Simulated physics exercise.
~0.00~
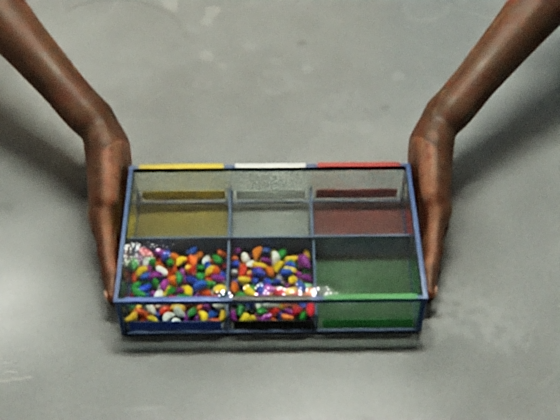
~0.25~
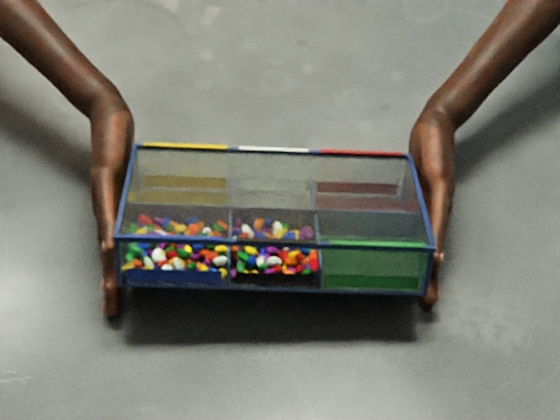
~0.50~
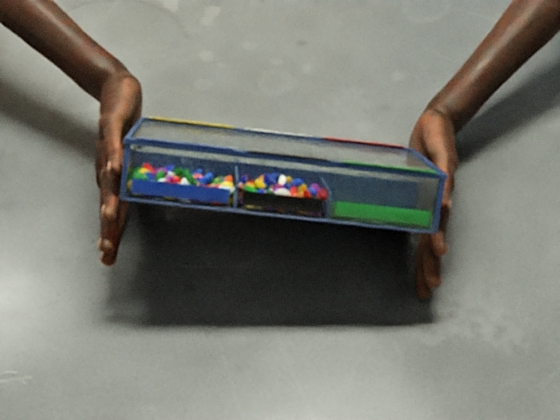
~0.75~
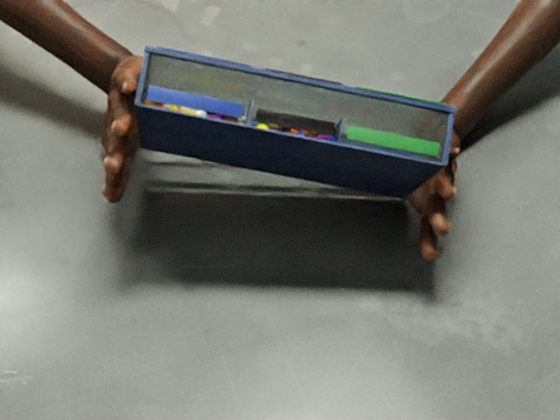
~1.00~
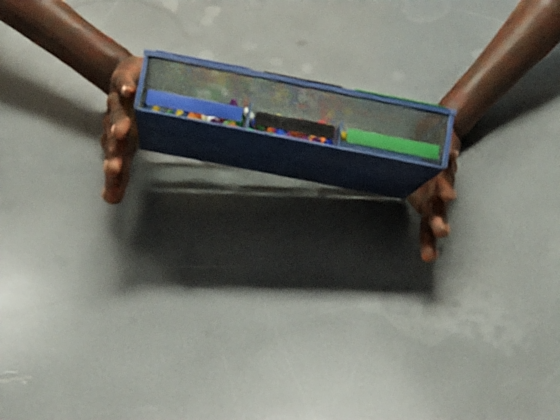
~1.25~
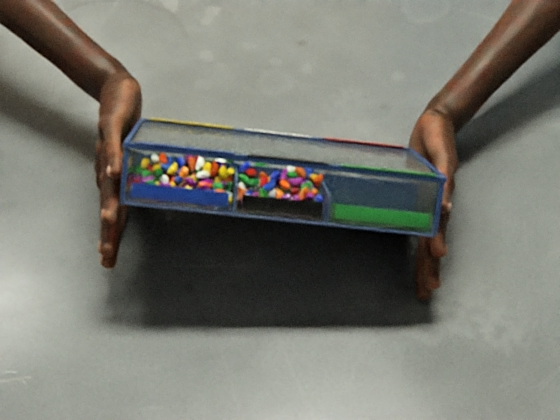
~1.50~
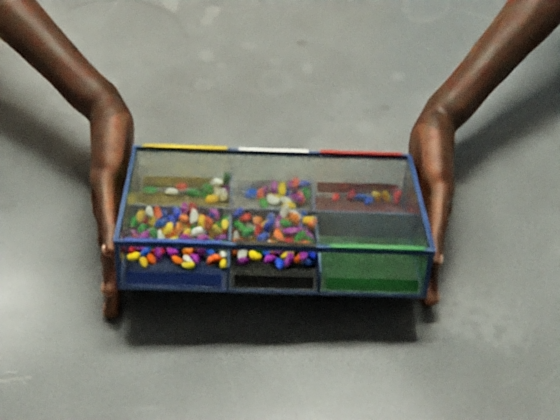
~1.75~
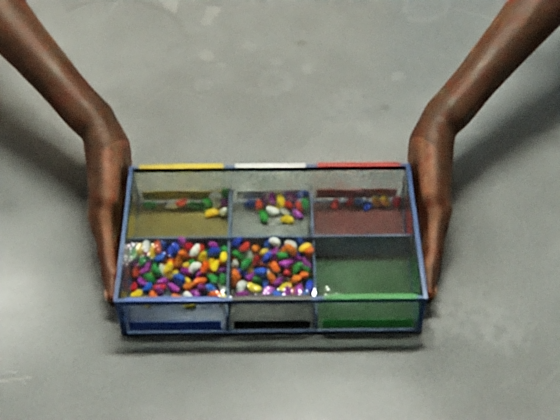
A divided box of colorful beans is tilted up by two hands, then lowered flat, leaving some beans in the back compartments.
